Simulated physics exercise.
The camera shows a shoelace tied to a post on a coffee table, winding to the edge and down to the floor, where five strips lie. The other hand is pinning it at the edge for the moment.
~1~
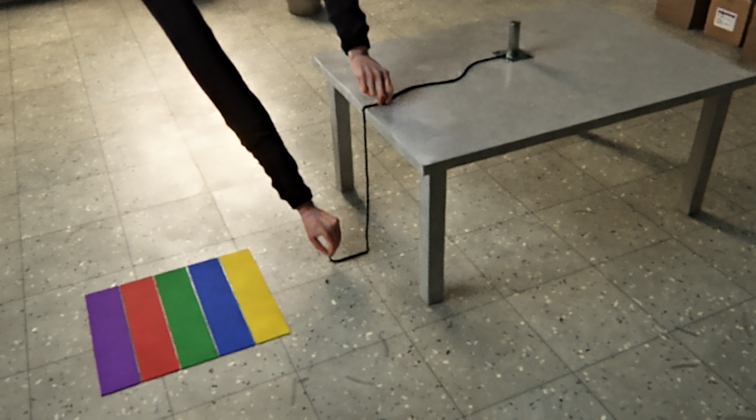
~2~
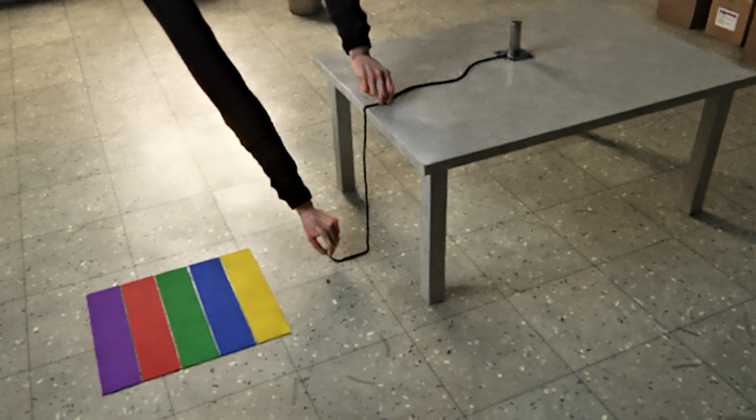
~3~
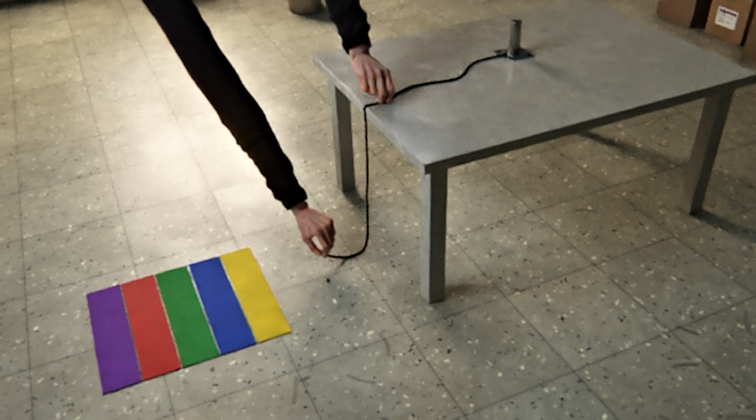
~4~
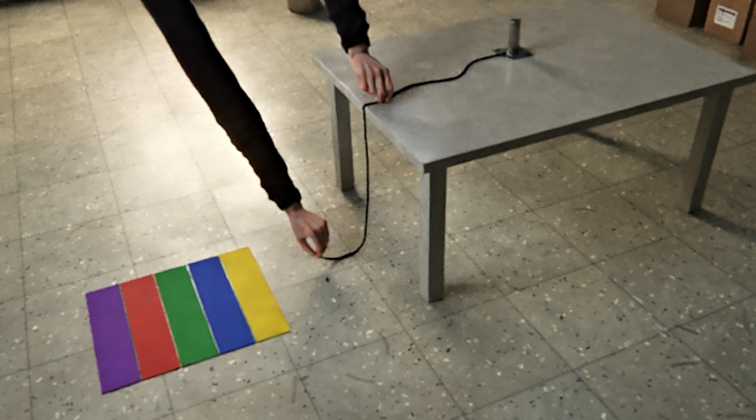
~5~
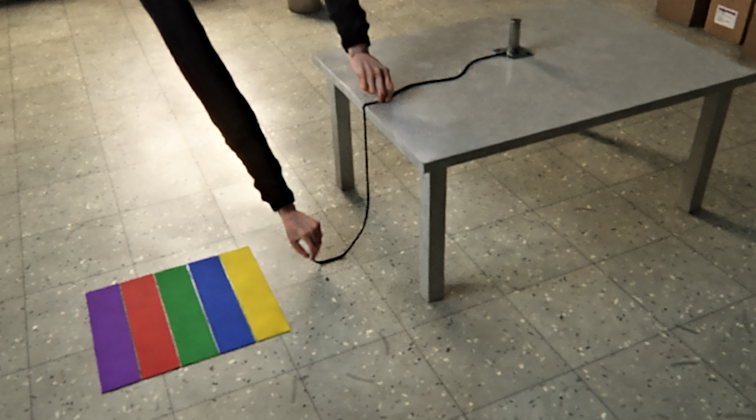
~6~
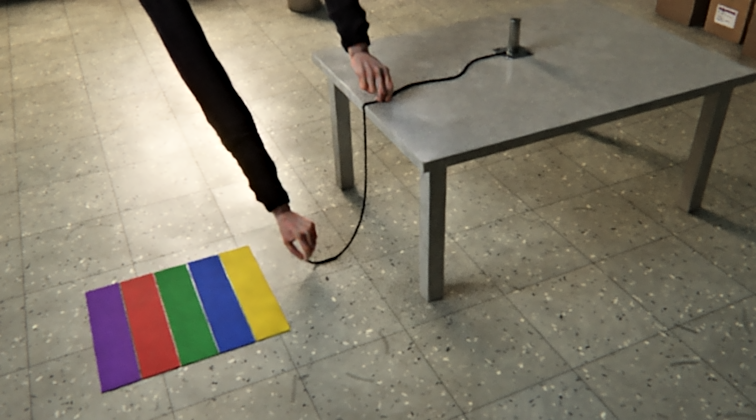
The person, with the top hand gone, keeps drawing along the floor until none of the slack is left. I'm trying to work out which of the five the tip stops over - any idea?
I would say the blue one.
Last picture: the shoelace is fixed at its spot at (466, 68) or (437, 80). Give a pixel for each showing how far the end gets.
Pixel positions per try: (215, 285); (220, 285).
A little later, end near (266, 269); short of the strips.
Next, end near (232, 279); over yellow.
When it is tight, end near (212, 286); over blue. It gets as far as the blue strip.
